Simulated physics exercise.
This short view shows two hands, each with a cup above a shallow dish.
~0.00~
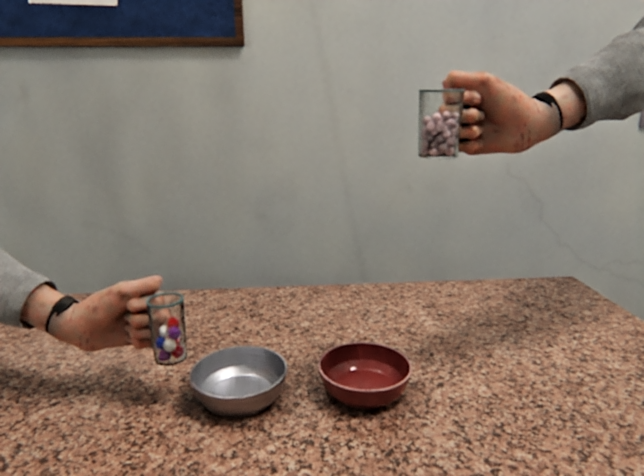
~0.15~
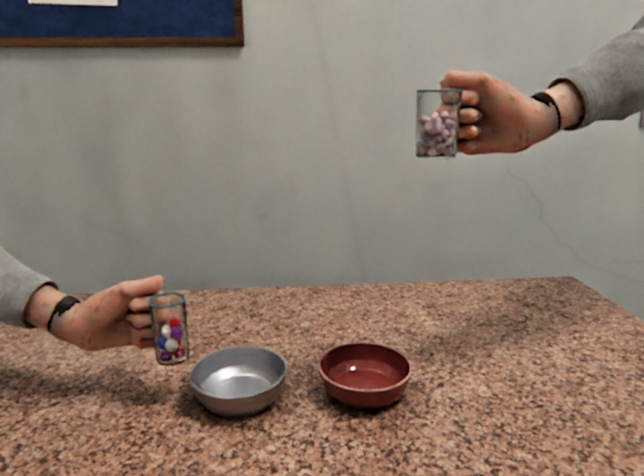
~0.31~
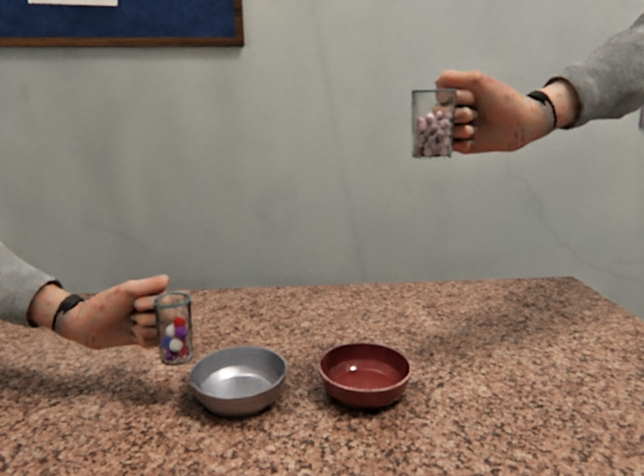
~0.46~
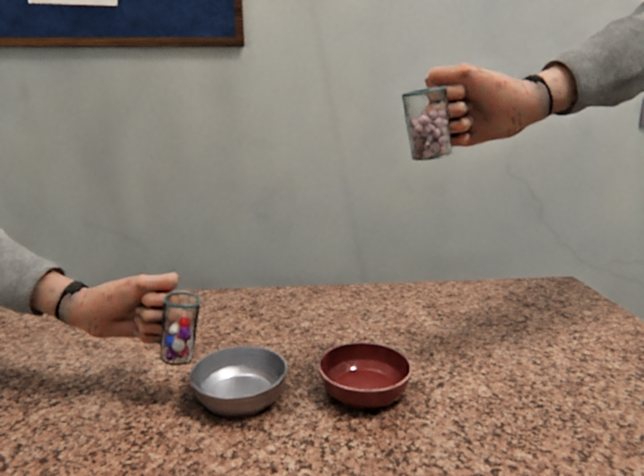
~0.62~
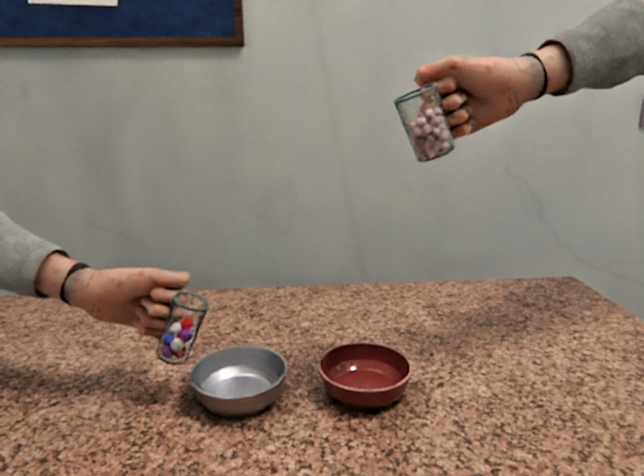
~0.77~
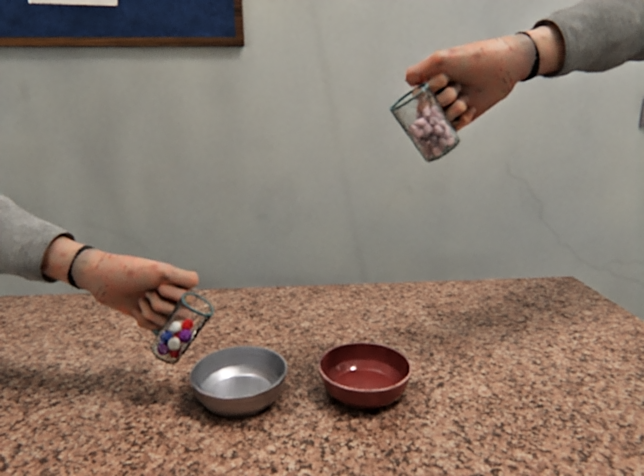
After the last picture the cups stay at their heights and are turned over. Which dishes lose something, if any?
One by one: Left: None lost. Right: Bits lost.
By 1.13 s, left, every one still in the cup; right, every one still in the cup.
By 1.51 s, left, every one still in the cup; right, almost all still in the cup, just a few in the air.
By 1.96 s, left, every one in the dish; right, roughly a quarter in the dish, about a tenth outside the dish, roughly two thirds in the air.
When it is over (3.0 s), left, every one in the dish, not one outside the dish; right, roughly half in the dish, roughly half outside the dish.
